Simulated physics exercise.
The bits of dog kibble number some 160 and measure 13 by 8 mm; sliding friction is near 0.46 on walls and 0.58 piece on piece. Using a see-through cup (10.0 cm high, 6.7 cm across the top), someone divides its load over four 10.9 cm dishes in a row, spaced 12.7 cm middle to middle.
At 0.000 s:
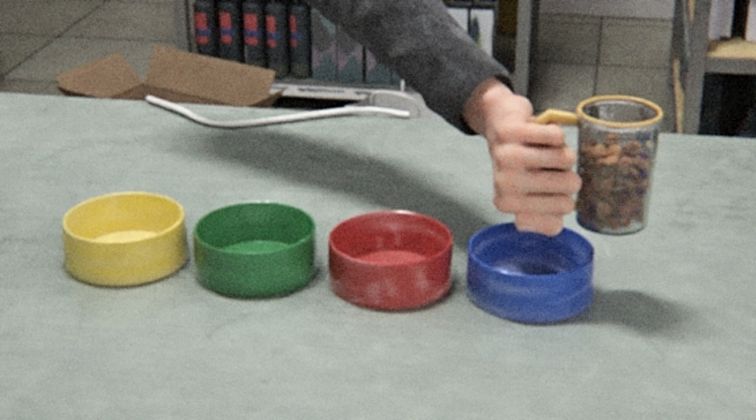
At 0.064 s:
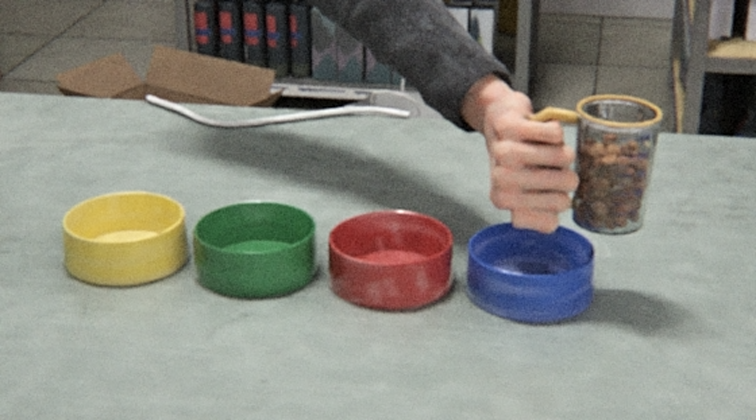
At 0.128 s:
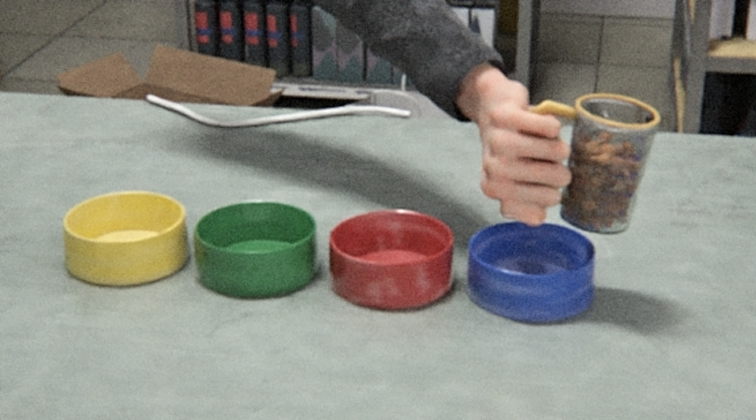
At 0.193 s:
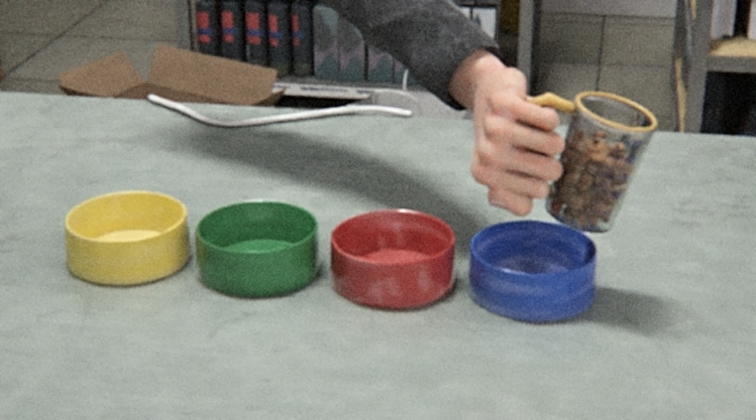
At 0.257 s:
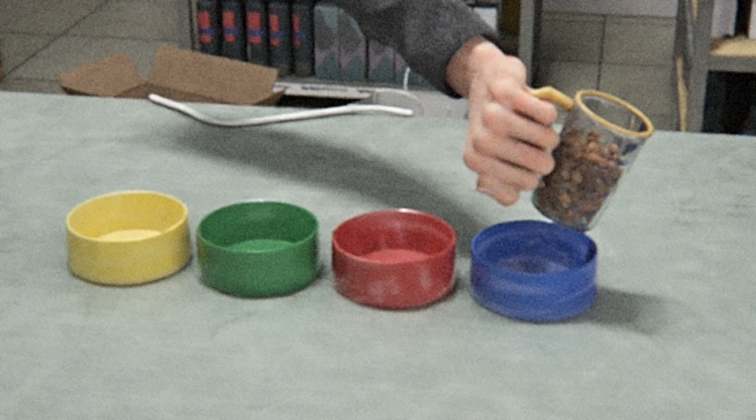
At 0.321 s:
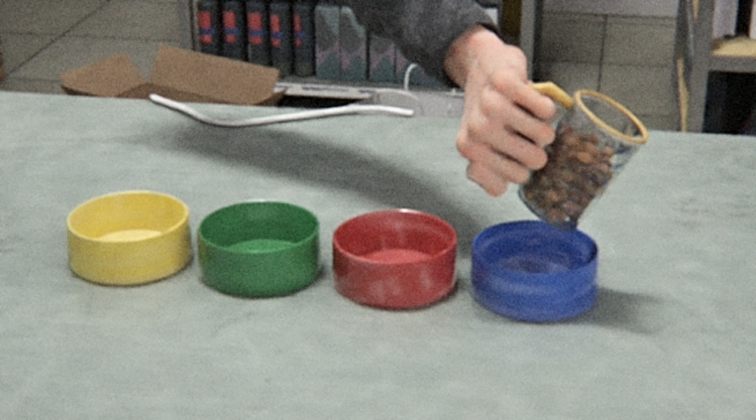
On a grey-green tabletop, a hand tilting a clear cup of brown pieces and shifting it slightly left above a blue dish.
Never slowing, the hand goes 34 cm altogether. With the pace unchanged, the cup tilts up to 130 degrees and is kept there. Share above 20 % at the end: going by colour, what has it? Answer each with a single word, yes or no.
Red dish no, blue dish yes, green dish no, yellow dish no, counter yes.
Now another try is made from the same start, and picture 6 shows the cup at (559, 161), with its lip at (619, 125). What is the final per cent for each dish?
The red dish keeps 10, the blue dish 0, the green dish 90 and the yellow dish 0.
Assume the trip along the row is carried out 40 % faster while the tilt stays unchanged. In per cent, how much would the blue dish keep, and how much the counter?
In that case: Blue 0, and counter 10.
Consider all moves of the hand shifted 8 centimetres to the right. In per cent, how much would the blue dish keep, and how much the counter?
Then I'd expect blue at 80 and the counter at 20.
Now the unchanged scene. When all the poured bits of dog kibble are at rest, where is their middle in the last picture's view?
Centre at rest, approx.: (504, 276) px.
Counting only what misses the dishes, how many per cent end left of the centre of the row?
Estimated share comes to about 0 per cent.
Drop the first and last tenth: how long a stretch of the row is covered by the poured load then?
About 8 cm.
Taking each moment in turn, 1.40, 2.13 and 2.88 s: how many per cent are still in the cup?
In order, near 10 %, 0 % and 0 %.
Then, at 1.40 s, tilt 130 degrees; cup holds 10 %, red 5 %, blue 65 %.
After 2.13 s, tilt 130 degrees; cup holds 0 %, red 5 %, blue 70 %.
Then, at 2.88 s, tilt 130 degrees; cup holds 0 %, red 5 %, blue 70 %.
In the end, at 3.2 s, red 5 %, blue 70 %, green 0 %, yellow 0 %, counter 30 %.
